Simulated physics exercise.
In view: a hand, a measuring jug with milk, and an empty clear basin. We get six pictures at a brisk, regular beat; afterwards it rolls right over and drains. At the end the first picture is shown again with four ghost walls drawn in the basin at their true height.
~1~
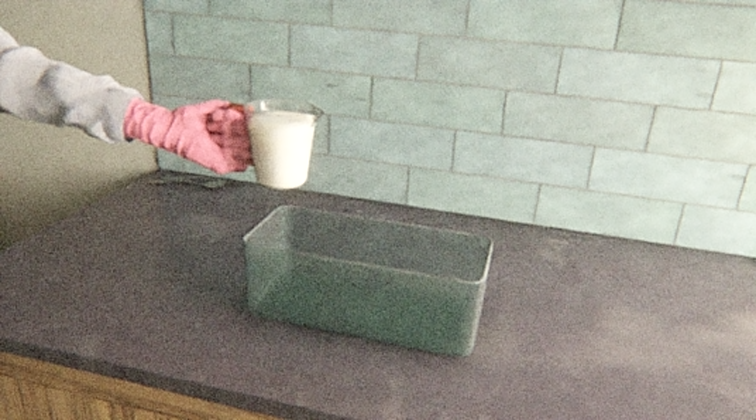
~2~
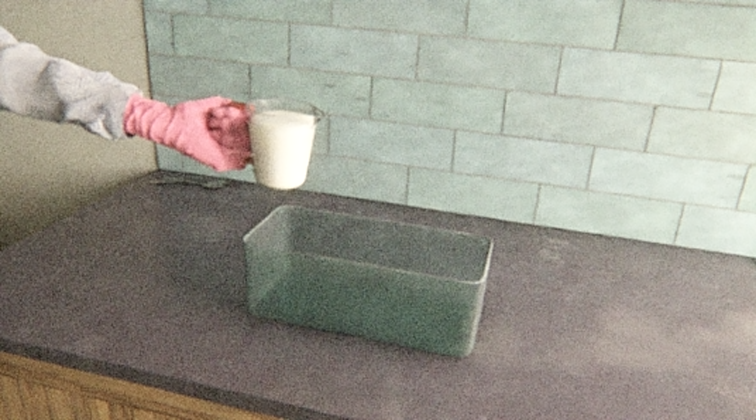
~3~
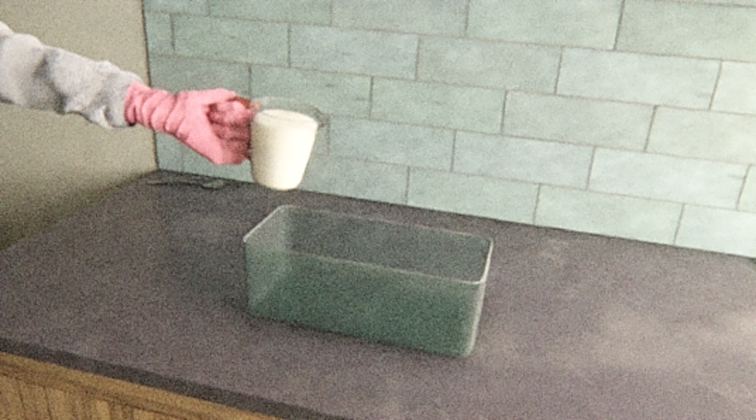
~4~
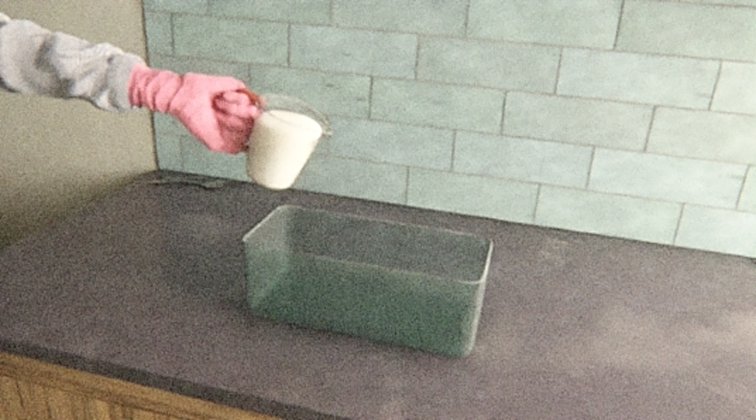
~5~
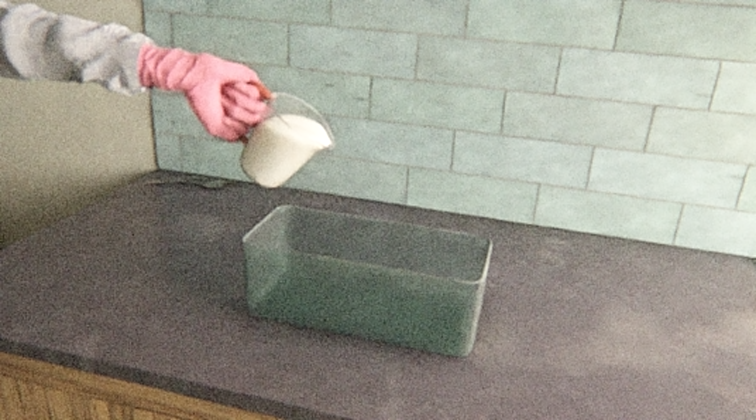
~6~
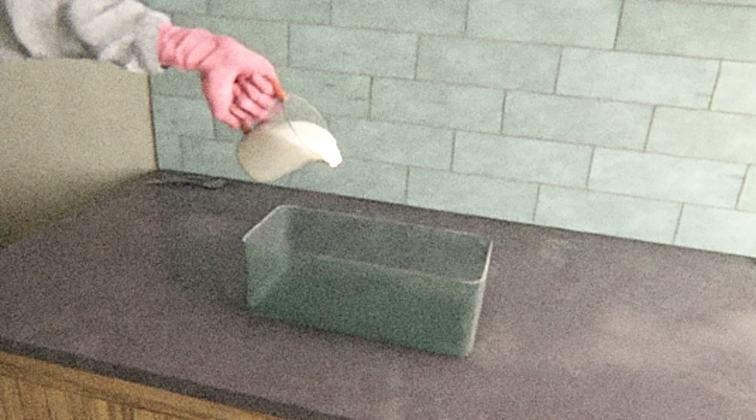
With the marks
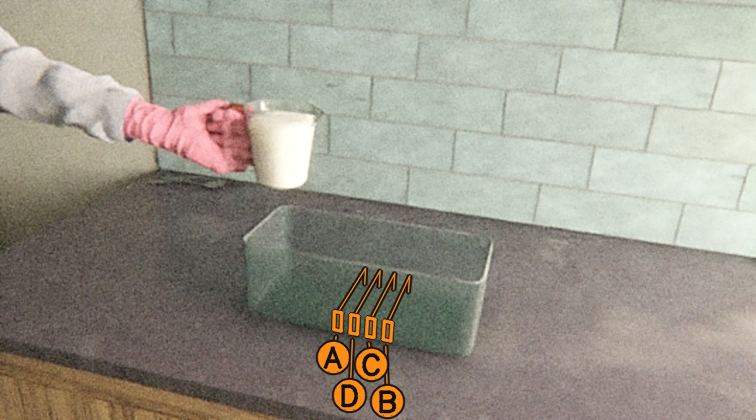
On a dark countertop, a pink-gloved hand tilting a clear jug of milk rightward above an empty basin, milk reaching the lip.
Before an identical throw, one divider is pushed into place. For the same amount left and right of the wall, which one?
A.
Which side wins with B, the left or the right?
The left one.
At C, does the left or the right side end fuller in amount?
The left one.
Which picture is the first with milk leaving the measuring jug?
Picture 6.
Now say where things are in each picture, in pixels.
Upright, lip at (322, 114); basin from (249, 310) to (472, 355); nothing has left yet.
Tipped about 2°, lip at (323, 116); nothing has left yet.
Tipped about 10°, lip at (327, 123); nothing has left yet.
Tipped about 21°, lip at (331, 133); nothing has left yet.
Tipped about 36°, lip at (333, 147); nothing has left yet.
Tipped about 52°, lip at (332, 162); milk is over the lip, down to (332, 162).
On the marked copy, A at (336, 336); B at (385, 346); C at (368, 342); D at (352, 339).
If A is chosen, about 54 % ends left of the wall and 44 % right of it.
If B is chosen, about 84 % ends left of the wall and 12 % right of it; 4 % is lost outside.
If C is chosen, about 82 % ends left of the wall and 13 % right of it; 5 % is lost outside.
If D is chosen, about 74 % ends left of the wall and 22 % right of it; 4 % is lost outside.
